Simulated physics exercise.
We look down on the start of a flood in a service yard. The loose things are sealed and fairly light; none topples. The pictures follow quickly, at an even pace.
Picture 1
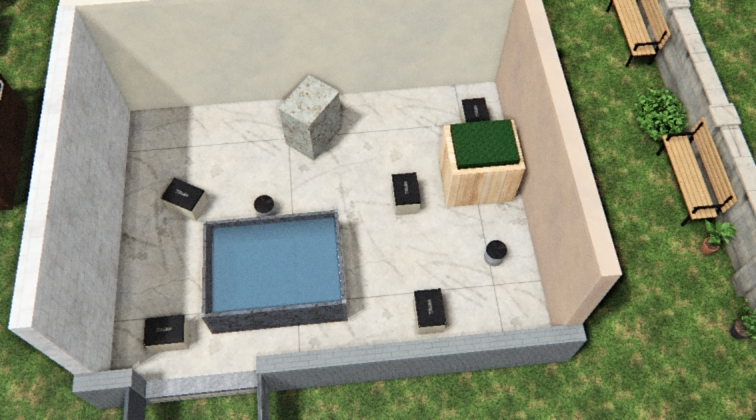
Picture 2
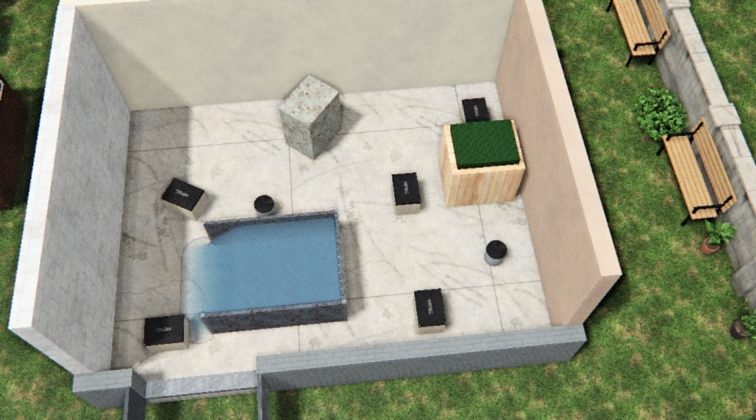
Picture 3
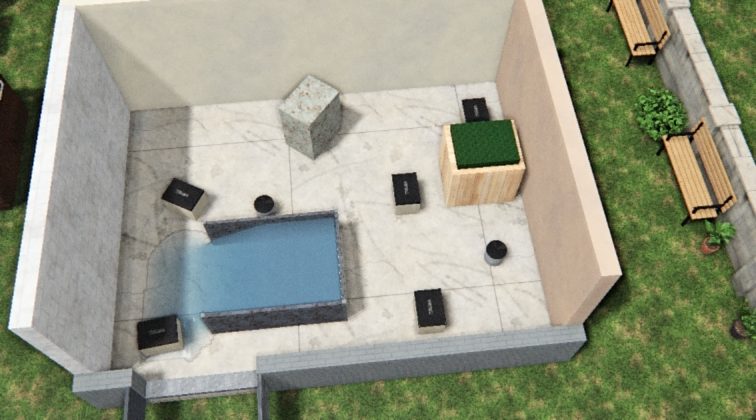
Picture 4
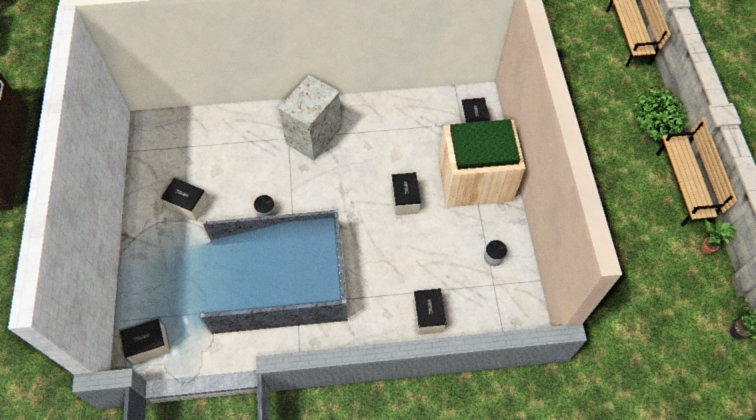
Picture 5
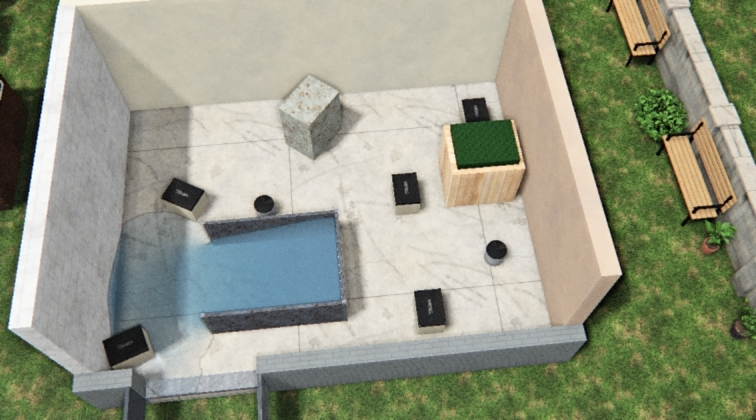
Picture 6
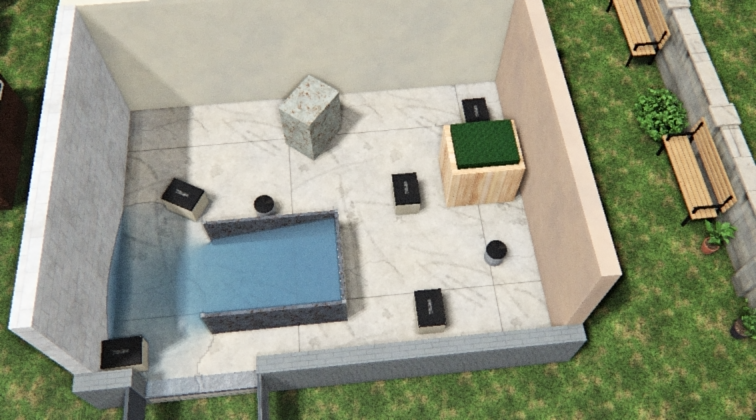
Water spilling from the open left side of a rectangular pool, spreading to the wall and pushing one chest toward the corner.
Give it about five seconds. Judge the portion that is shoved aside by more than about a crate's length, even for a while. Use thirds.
That comes to not even a third.
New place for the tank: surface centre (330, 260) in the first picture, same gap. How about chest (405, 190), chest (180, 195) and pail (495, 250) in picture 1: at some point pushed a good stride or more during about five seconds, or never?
As listed: No, yes, never so far.
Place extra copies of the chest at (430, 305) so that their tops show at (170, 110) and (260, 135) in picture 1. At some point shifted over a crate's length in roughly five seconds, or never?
In that order: Shifted that much, that far or more.
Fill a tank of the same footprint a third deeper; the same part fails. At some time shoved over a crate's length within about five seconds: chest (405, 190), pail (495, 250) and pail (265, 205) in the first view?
In that order: No, less than that, short of that.
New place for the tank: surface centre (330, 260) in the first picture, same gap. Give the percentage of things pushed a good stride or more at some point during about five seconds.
Roughly 30 per cent.
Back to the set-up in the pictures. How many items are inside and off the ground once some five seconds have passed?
That makes 0.
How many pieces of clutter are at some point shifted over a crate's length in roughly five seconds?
That makes 2.
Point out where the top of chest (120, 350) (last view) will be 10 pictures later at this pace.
Roughly at (210, 356).
A moment on, 1 of 7 are well off their spots; 1 afloat.
Next, 1 of 7 are well off their spots; 1 afloat.
Later, 2 of 7 are well off their spots; 1 afloat.
In the end, 2 of 7 are well off their spots, and 2 have been at some point; 0 afloat.
